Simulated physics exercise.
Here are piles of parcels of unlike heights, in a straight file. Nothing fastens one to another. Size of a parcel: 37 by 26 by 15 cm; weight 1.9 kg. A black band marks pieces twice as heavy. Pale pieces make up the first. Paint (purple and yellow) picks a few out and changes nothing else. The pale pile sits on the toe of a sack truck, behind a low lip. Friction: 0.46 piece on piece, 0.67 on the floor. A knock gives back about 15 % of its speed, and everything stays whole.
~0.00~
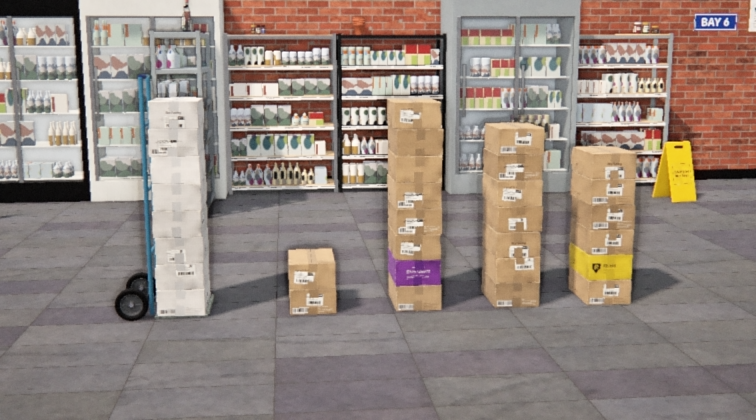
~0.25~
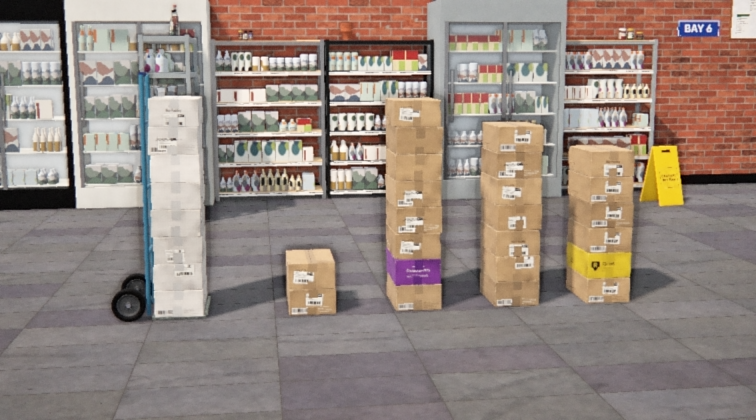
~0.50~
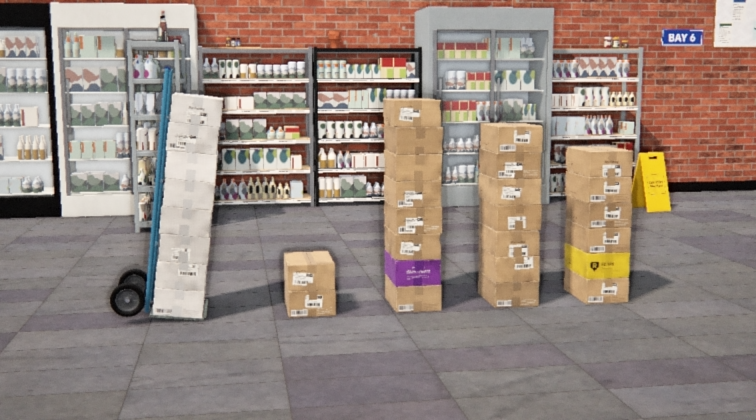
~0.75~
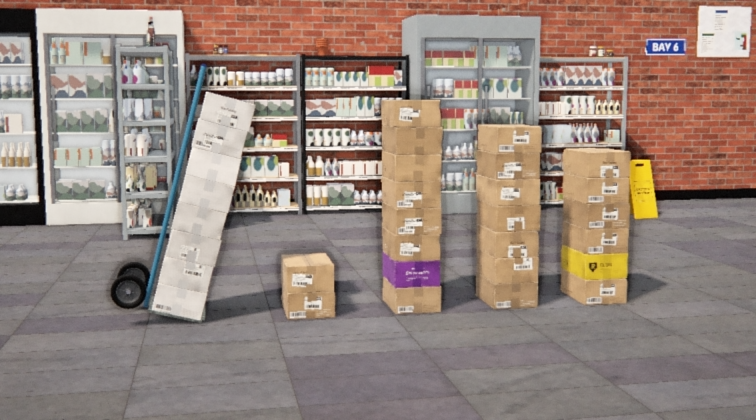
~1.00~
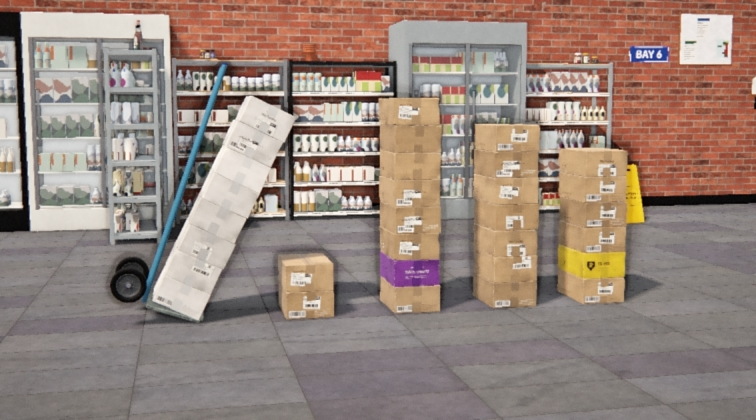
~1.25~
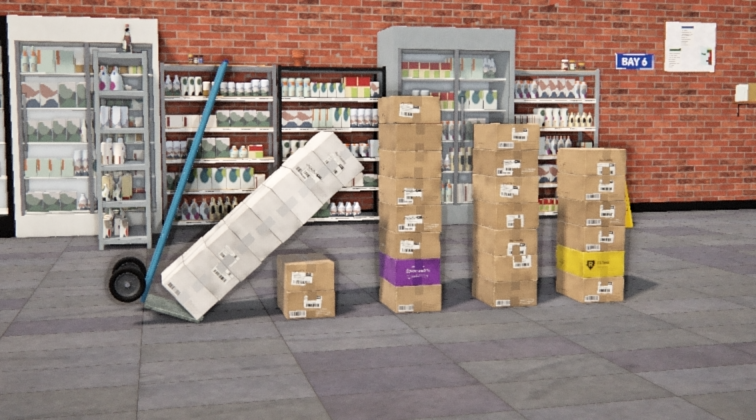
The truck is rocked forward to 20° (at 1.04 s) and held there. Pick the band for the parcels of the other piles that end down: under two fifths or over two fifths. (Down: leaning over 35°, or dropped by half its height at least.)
The part is less than two fifths.
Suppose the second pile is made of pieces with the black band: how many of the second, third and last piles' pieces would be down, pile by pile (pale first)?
In that case second 0, third 0, last 0.
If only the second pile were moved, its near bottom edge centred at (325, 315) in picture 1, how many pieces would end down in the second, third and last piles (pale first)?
In that case second 0, third 0, last 0.
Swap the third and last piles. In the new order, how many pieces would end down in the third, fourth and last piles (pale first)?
In that case third 3, fourth 0, last 0.
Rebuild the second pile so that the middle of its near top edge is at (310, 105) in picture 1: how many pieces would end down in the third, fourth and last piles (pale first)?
In that case third 8, fourth 7, last 6.
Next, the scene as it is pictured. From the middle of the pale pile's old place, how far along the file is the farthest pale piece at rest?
Roughly 110 cm along.
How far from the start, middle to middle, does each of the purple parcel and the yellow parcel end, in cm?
About: Purple 0, yellow 0.
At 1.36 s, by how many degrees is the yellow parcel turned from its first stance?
About 0°.
After 1.36 s, 8 of the pale pile down; none of the 23 other parcels down, 1 disturbed.
After 1.70 s, 8 of the pale pile down; none of the 23 other parcels down, 6 disturbed.
In the end (3.5 s), 7 of the pale pile down; none of the 23 other parcels down, 6 disturbed; purple parcel unmoved; yellow parcel unmoved. That is 0 per cent. From the last view, middles, purple parcel near (410, 267), yellow parcel near (589, 260).
